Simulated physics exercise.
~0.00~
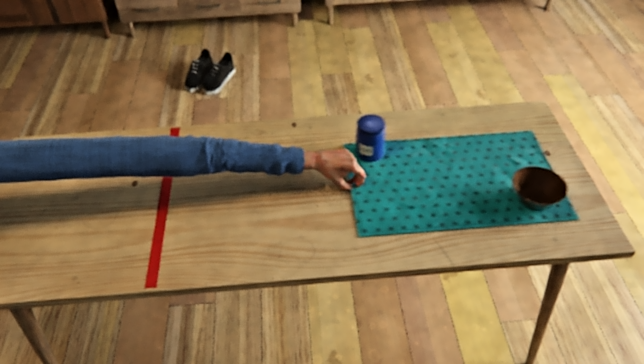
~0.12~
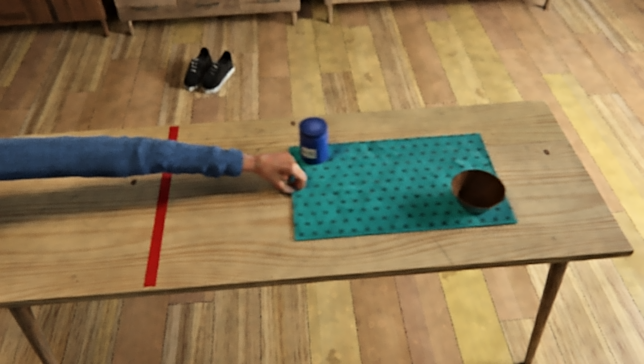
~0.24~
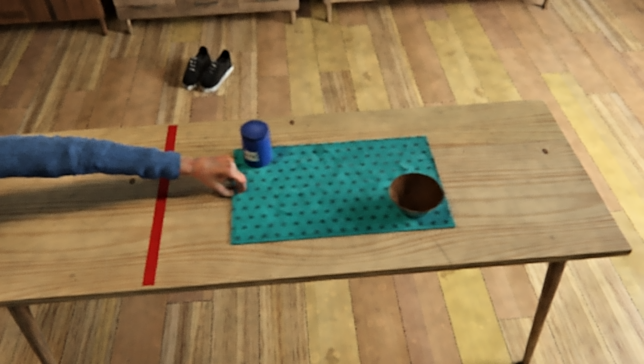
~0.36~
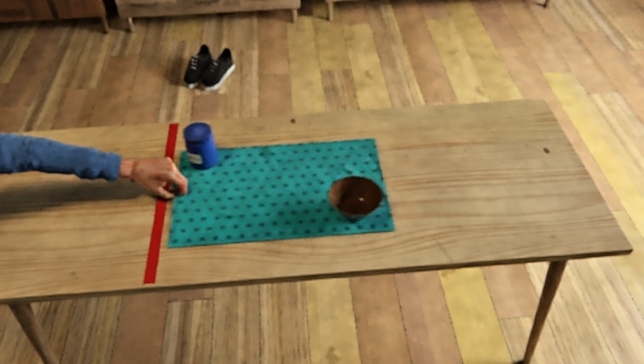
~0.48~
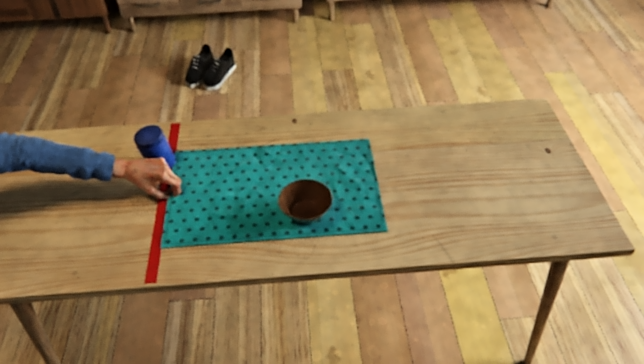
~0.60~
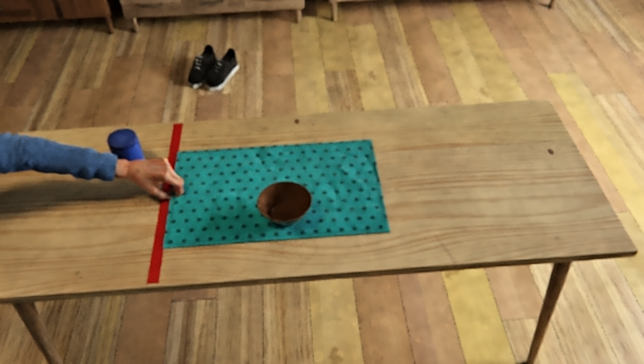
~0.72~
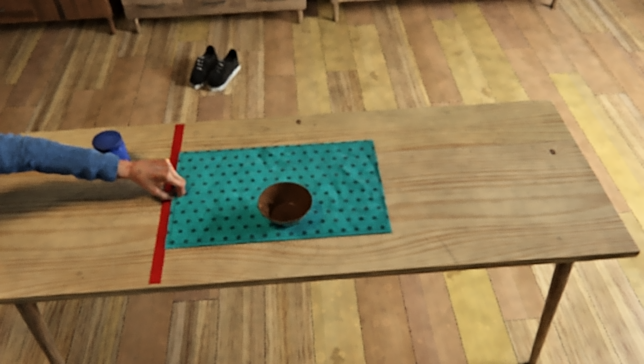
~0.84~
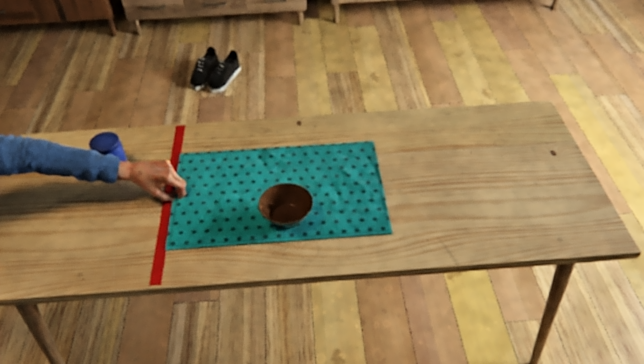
A hand pulls a turquoise cloth left to red tape; the blue jar slides off, the bowl stays on.
